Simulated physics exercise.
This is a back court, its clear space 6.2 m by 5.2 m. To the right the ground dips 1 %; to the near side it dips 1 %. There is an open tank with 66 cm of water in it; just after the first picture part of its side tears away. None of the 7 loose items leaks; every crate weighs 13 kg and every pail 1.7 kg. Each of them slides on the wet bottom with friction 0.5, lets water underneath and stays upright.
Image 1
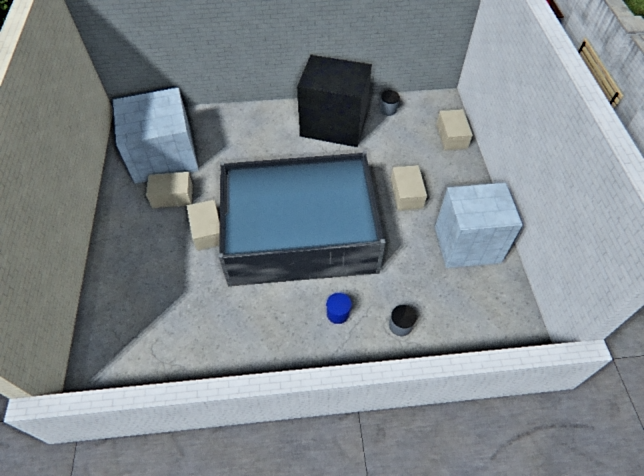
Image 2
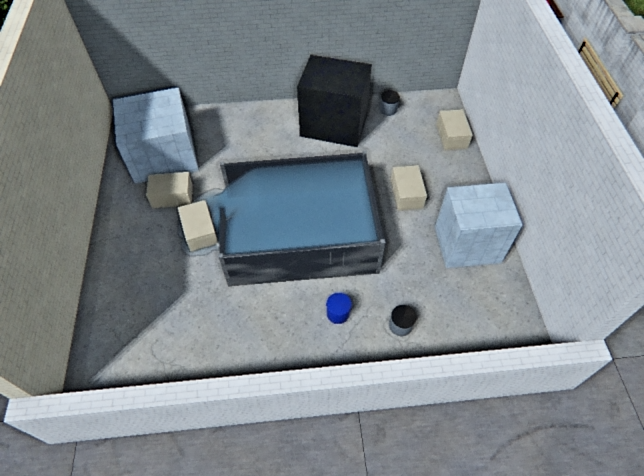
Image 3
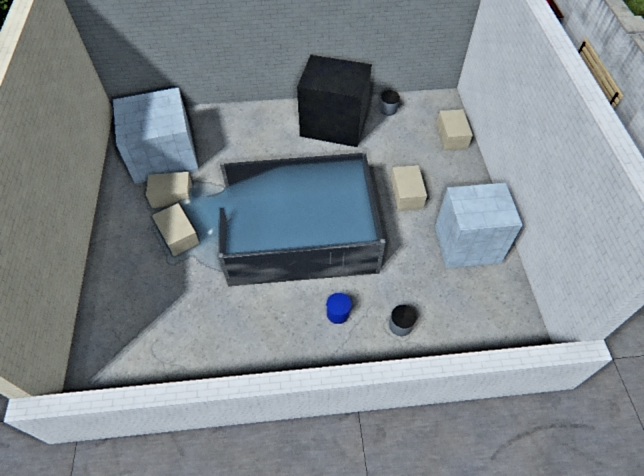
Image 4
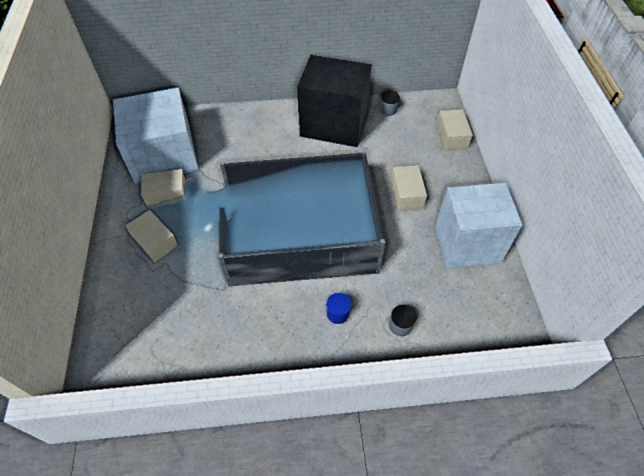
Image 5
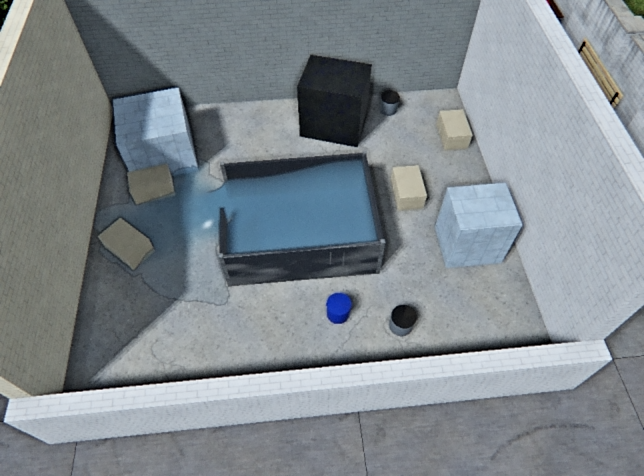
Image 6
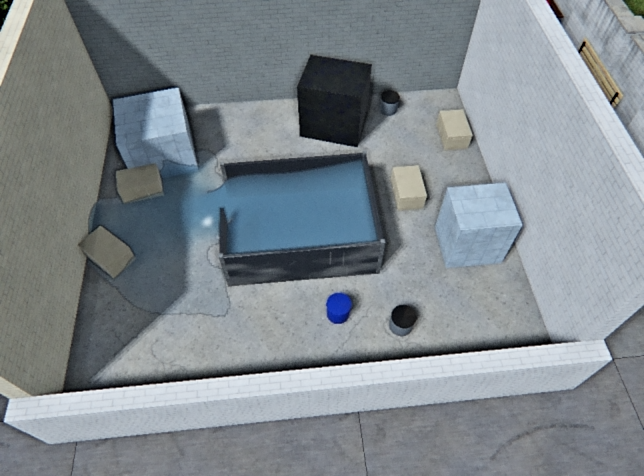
Water pours through a gap in the left side of a dark open tank in a walled court, seen from a fixed, high viewpoint. Around the tank stand a tall black block, two pale blue-grey blocks, four tan boxes and grey containers, with a blue pail in front. The spreading water pushes the nearest tan box leftward, turning it, then shifts the one behind, while everything else stays put.
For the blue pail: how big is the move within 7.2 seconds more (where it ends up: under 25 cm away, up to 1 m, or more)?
The blue pail goes a long distance.
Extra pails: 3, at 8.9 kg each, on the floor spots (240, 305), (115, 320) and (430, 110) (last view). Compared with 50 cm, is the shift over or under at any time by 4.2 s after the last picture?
Within it, beyond it, within it.
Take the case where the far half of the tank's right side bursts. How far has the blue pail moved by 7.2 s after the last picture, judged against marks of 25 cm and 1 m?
Had it gone that way, the blue pail would be borne far.
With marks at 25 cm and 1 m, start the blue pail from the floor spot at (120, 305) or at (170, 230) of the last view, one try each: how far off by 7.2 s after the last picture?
One after the other: It is taken far off, and then it is taken far off.
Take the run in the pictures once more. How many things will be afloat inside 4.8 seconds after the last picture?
It comes to 3.
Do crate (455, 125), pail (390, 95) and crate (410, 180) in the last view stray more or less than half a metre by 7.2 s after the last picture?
In that order: Under, over, less.
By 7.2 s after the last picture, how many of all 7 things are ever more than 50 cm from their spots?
That adds up to 5.
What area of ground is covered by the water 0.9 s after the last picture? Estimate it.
10.0 m2.
Then, 0.9 s after the last picture the blue pail is near (339, 304), 0.0 m from its start, aground; 1 afloat.
Then, 2.8 s after the last picture the blue pail is near (339, 303), 0.0 m from its start, aground; 1 afloat.
Then, 4.8 s after the last picture the blue pail is near (500, 262), 2.3 m from its start, afloat; 3 afloat.
Then, 7.2 s after the last picture the blue pail is near (510, 266), 2.3 m from its start, afloat; 5 afloat.
